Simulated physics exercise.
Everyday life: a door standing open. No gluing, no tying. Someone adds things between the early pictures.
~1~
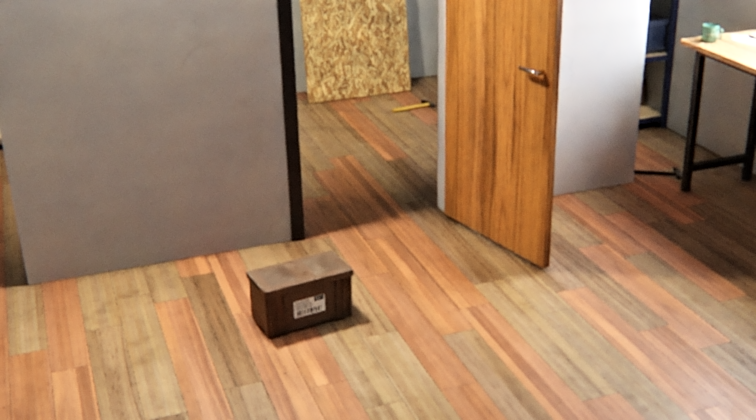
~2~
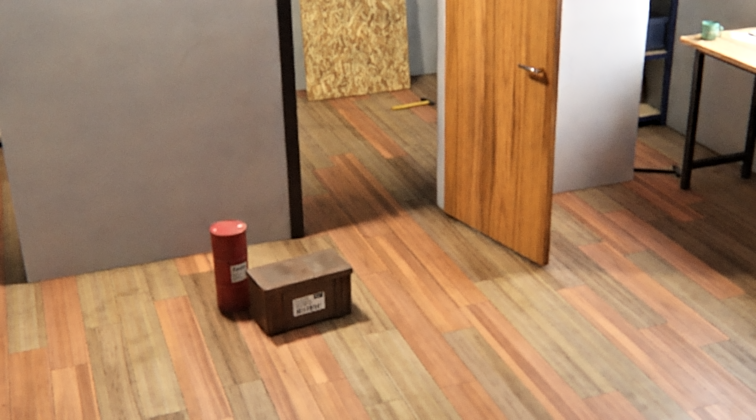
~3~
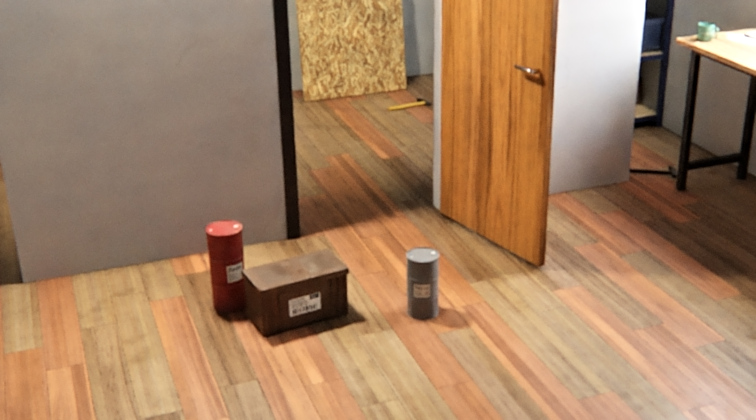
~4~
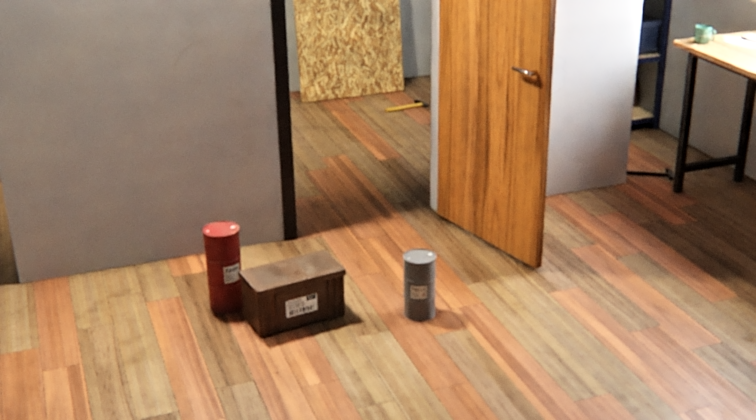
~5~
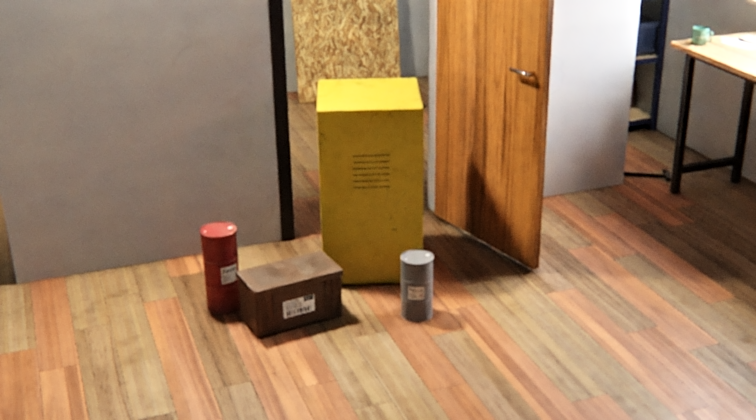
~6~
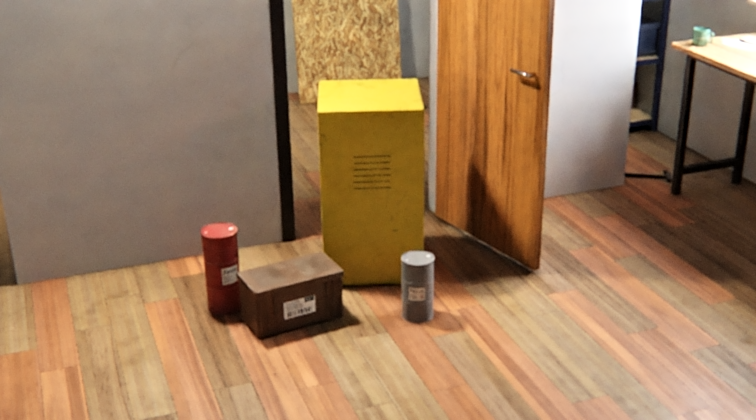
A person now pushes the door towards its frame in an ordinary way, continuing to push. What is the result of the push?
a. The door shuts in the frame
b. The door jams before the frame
The answer is b.
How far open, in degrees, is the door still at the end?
It comes to about 65°.
Then, 0.70 s on from there, door at 88°.
Then, 1.00 s on from there, door at 74°.
In the end, door at 63°; all 4 unmoved. At the end, from the last picture's camera, yellow appliance near (370, 182).
